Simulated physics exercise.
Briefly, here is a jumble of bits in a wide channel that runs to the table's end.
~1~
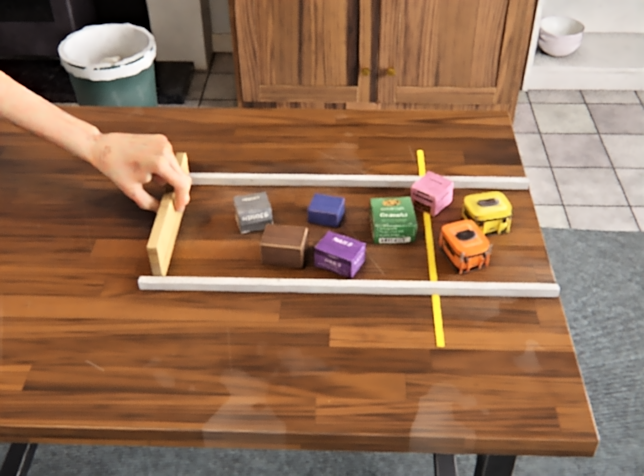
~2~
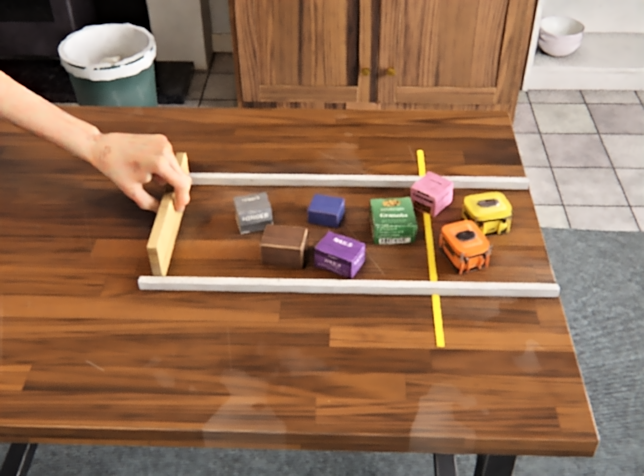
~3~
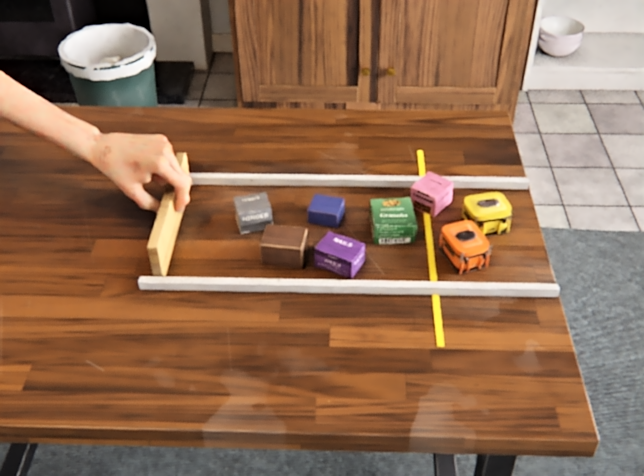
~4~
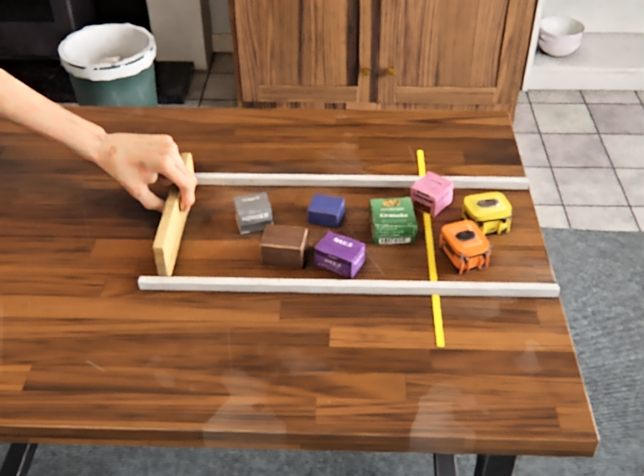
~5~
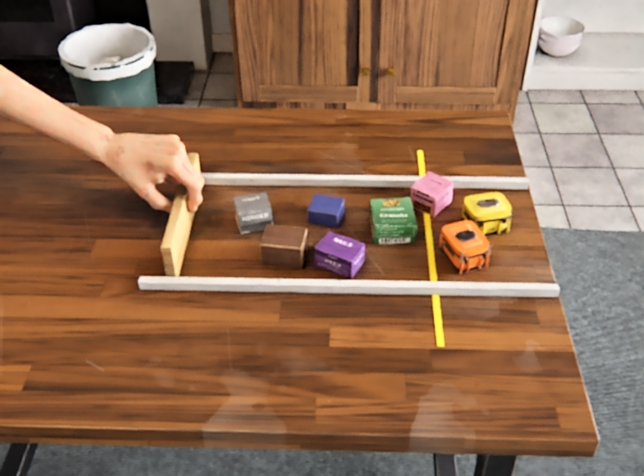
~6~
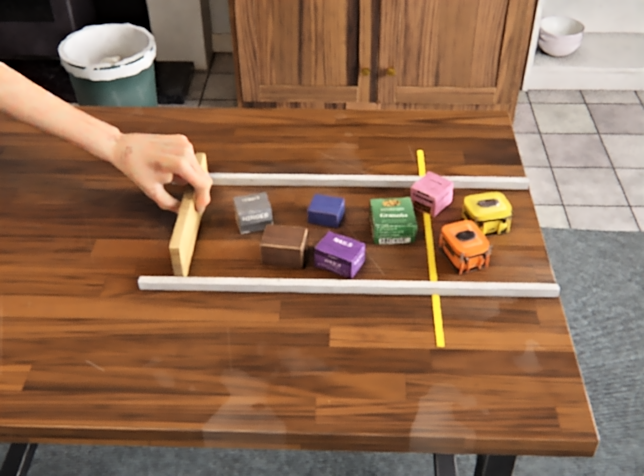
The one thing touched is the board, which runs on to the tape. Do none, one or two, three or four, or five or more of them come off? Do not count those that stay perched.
None of them come off.
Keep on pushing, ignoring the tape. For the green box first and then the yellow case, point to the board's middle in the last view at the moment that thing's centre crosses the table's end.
Roughly at (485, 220) and roughly at (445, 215).
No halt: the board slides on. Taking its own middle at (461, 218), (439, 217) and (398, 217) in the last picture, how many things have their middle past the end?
The counts are 2, 0 and 0, in that order.
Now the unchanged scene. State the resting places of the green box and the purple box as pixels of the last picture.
First object: (484, 218); second object: (497, 256).
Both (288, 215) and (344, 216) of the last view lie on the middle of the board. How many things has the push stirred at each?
First 4, after that 5.
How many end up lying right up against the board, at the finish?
Well, it touches 3.
A little later, none off yet; yellow case at rest near (486, 215); orange case at rest near (464, 247); pink box at rest near (431, 194).
When it is over, the number that fall off is zero.
